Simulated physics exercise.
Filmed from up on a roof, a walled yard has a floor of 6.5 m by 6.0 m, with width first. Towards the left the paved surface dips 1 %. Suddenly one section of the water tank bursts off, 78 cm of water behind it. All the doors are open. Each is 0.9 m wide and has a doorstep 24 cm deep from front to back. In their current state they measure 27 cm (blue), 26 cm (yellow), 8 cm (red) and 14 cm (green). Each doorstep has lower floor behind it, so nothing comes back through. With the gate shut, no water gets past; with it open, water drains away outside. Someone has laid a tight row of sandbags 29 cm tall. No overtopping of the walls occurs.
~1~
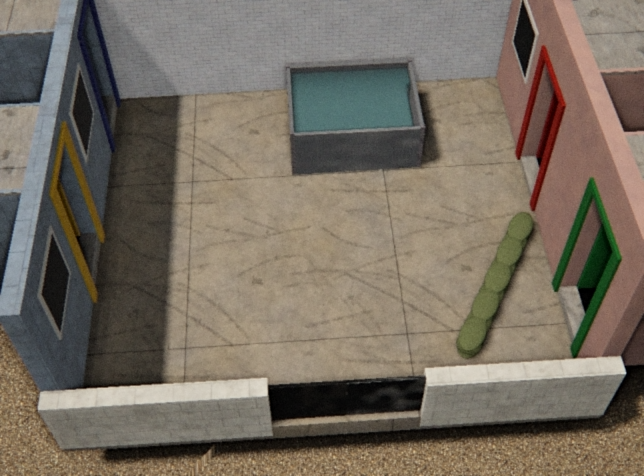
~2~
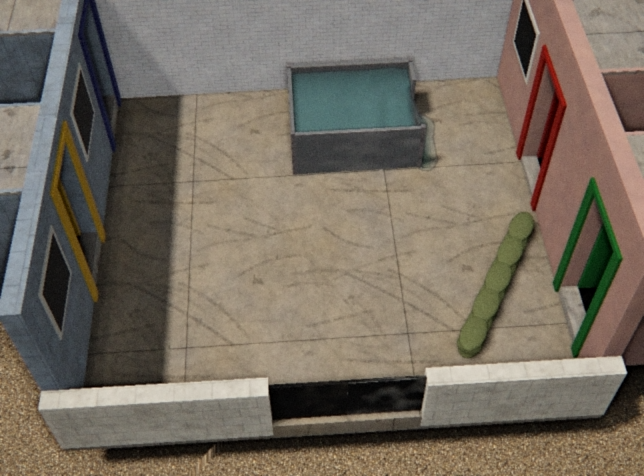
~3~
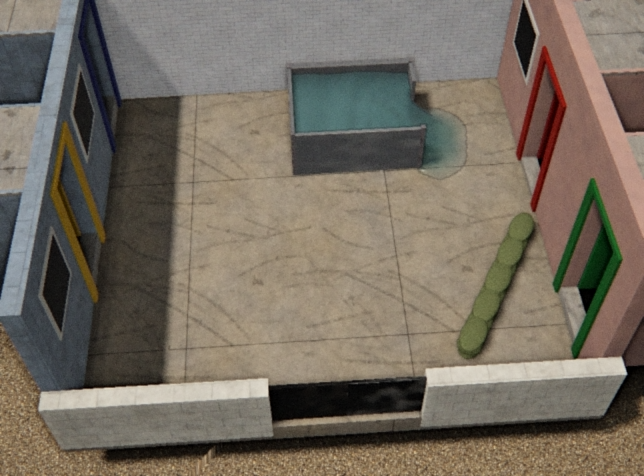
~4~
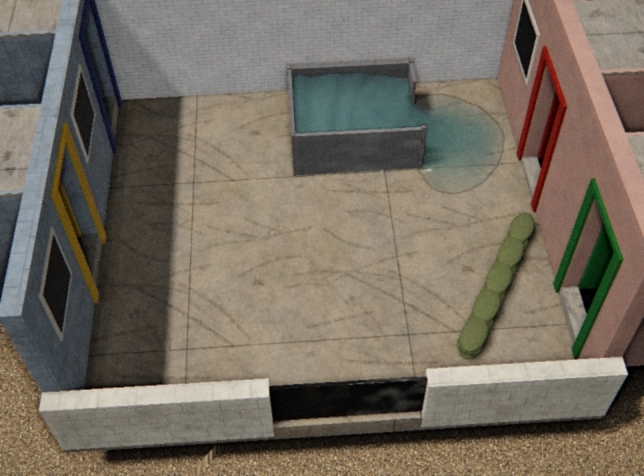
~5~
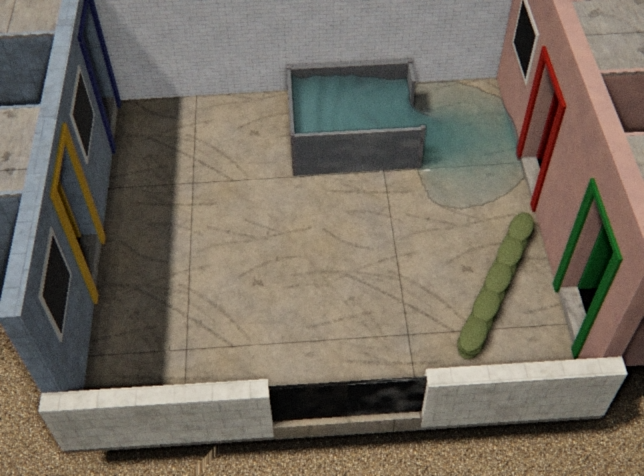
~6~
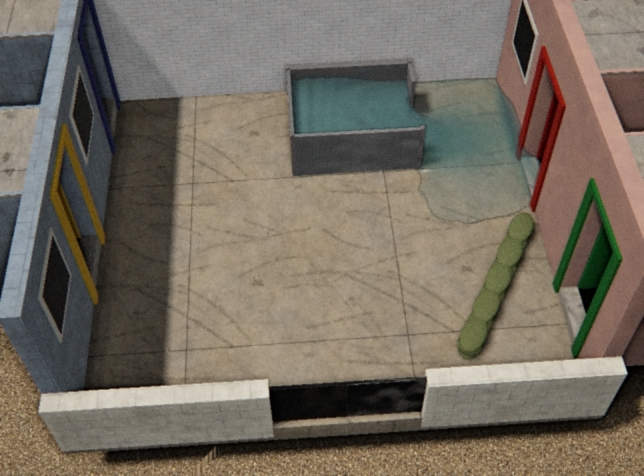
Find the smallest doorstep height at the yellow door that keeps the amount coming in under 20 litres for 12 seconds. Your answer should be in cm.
The smallest height is roughly 6 cm.
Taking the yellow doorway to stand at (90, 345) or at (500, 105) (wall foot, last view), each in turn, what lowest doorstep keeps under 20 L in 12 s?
Minimums: About 9.0 cm and 31 cm.
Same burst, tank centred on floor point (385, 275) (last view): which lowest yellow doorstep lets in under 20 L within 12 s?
Then about 7.5 centimetres at the least.
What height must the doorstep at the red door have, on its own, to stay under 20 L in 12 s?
For red: Close to 29 cm.
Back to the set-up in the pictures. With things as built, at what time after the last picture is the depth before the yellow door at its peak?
Around 7.5 s, give or take.
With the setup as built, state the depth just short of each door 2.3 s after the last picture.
Blue door 0 cm, yellow door 0 cm, red door 21 cm, green door 3 cm.
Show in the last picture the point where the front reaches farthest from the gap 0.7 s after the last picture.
Pixel: About (559, 296).
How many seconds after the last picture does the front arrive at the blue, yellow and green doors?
Door blue 2.8 s / door yellow 4.5 s / door green 0.9 s.
Then, 0.7 s after the last picture water covers 15 % of the floor, deepest (46 cm) near (497, 79); it has not reached the yellow door.
Then, 2.3 s after the last picture water covers 35 % of the floor, deepest (30 cm) near (524, 217); it has not reached the yellow door.
Then, 11.3 s after the last picture water covers 90 % of the floor, deepest (10 cm) near (113, 156); 8 cm at the yellow door, 0 litres in over its 26 cm doorstep.
At the yellow door as built, the water peaked near 11 cm, 7.7 s after the last picture.
Run again over the same 12 s with other heights there, 29 litres in over 5 cm, 14 litres over 6.5 cm. The limit of 20 litres is kept from about 6 cm up.
